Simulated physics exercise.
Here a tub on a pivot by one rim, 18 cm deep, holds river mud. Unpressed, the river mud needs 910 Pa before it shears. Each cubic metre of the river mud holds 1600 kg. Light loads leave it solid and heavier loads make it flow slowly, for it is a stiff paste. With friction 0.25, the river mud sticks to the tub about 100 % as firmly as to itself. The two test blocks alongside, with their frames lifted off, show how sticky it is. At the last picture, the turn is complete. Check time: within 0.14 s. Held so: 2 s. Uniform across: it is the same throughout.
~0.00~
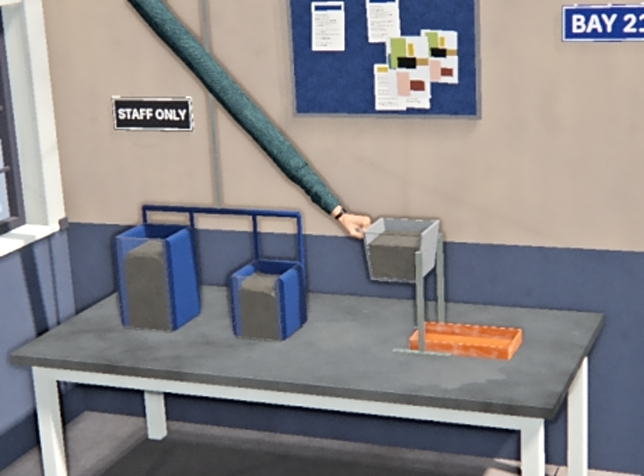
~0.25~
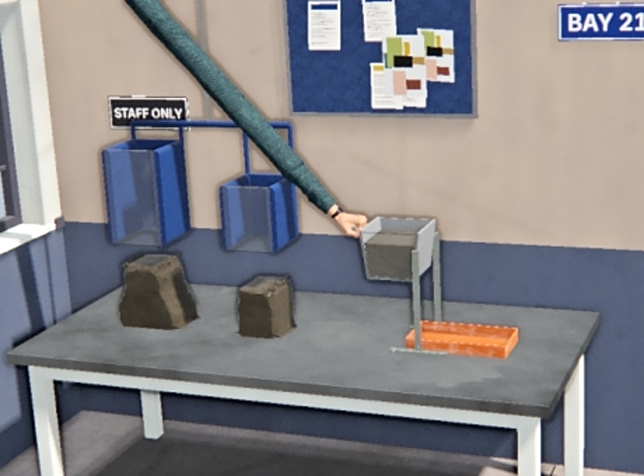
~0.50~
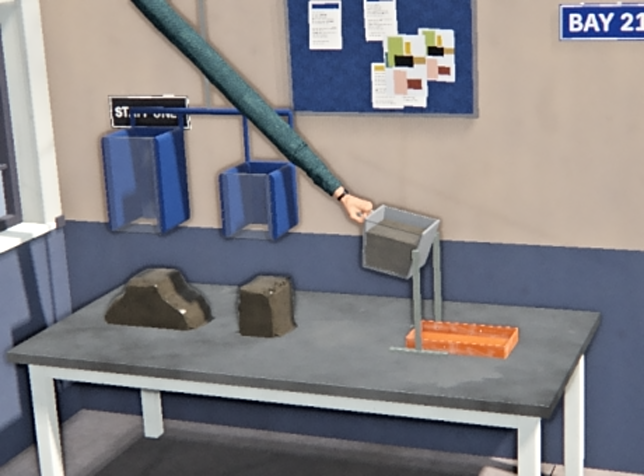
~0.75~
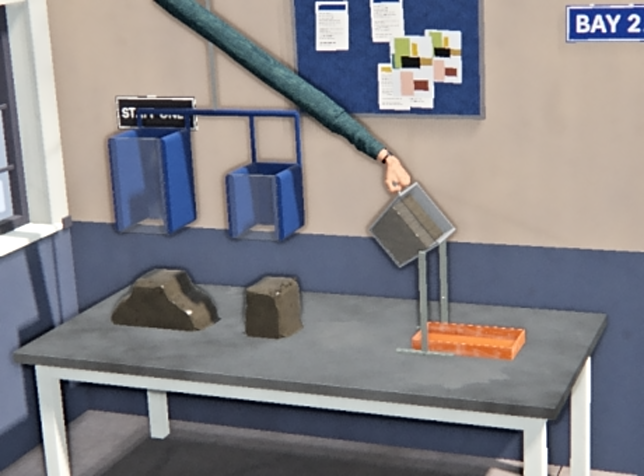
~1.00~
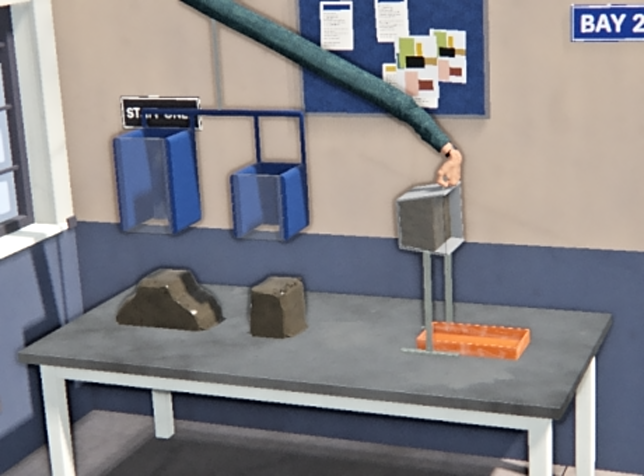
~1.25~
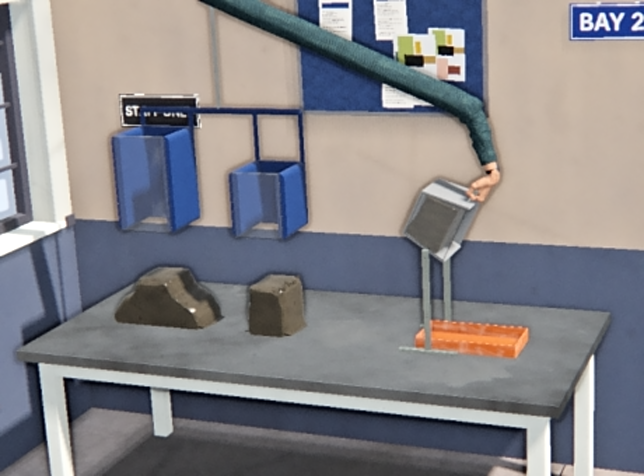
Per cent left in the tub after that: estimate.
Roughly 0 percent.
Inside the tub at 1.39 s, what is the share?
90 %, roughly.
After 1.39 s, the tub is at 116 degrees and holds 88 %.
After 1.56 s, the tub is at 116 degrees and holds 24 %.
After 1.73 s, the tub is at 116 degrees and holds 0 %.
After 1.90 s, the tub is at 116 degrees and holds 0 %.
After 3.25 s, at the end, the tub is at 116 degrees and holds 0 %.
